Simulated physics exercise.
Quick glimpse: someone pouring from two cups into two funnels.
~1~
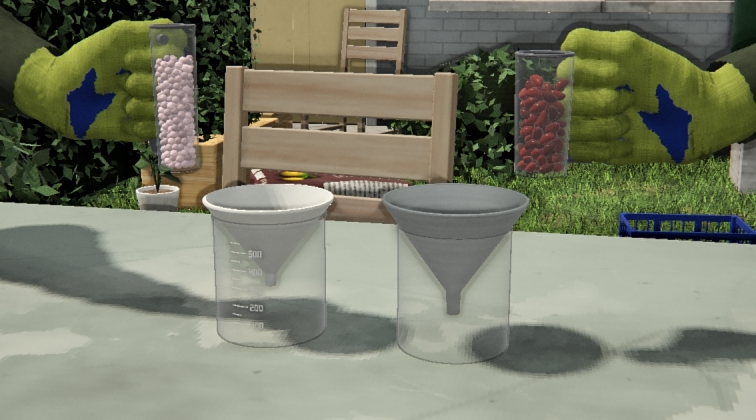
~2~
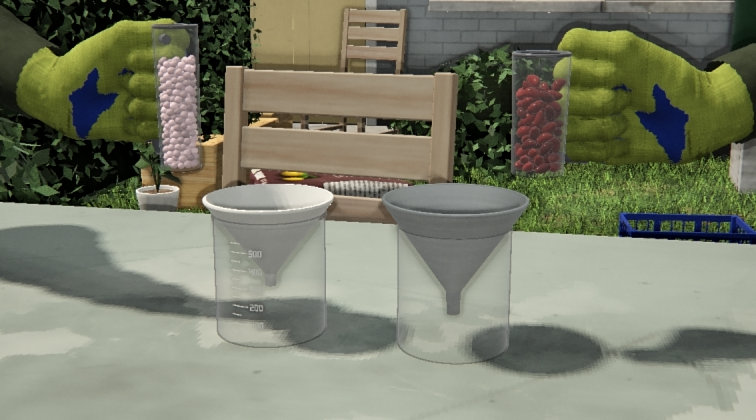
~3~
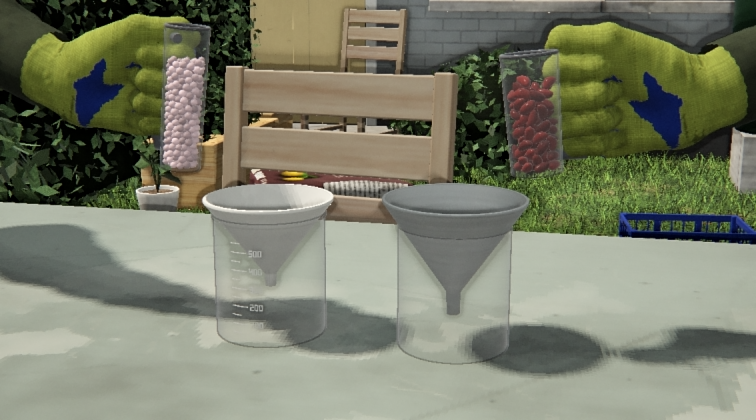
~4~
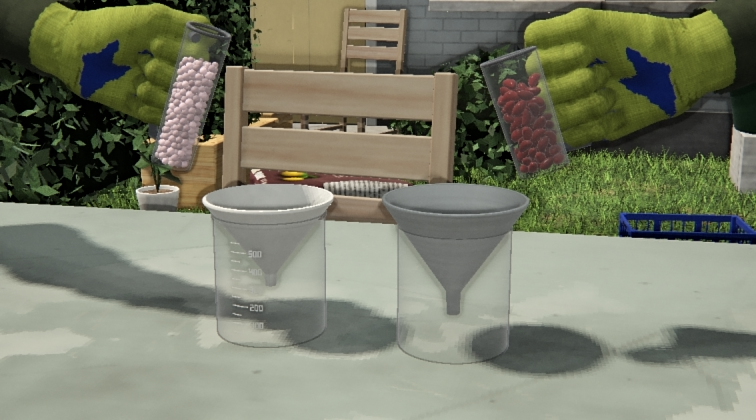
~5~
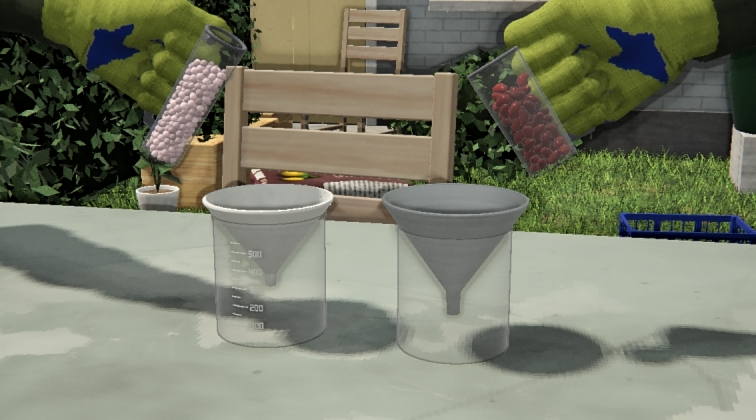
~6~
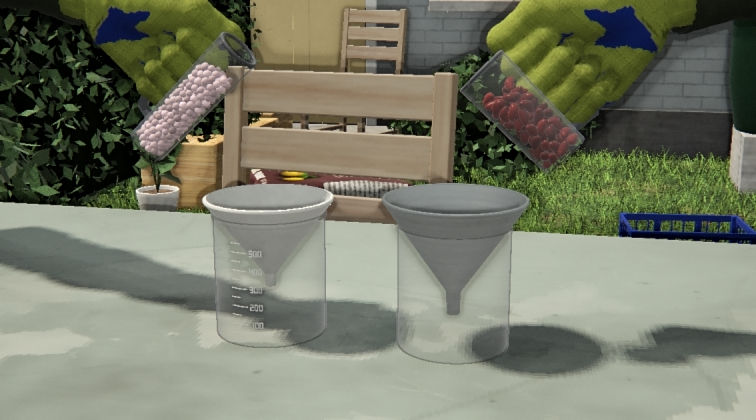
Two gloved hands tilt clear cups of pink pearls and red beans inward above funnels.
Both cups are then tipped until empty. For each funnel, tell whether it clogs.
Left: Yes. Right: Yes.
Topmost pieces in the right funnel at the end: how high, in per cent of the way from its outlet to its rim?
It comes up to roughly 80 per cent.
Then, 0.42 s on from there, left, the whole lot still in the cup; right, the whole lot still in the cup.
Then, 0.79 s on from there, left, the bulk still in the cup, a little in or over the funnel; right, all but a few still in the cup, only a few in or over the funnel.
Then, 1.11 s on from there, left, near a quarter still in the cup, the bulk in or over the funnel; right, near half still in the cup, near half in or over the funnel.
In the end, left, the whole lot stuck in the funnel, none at all down in the jar; right, the whole lot stuck in the funnel, none at all down in the jar.
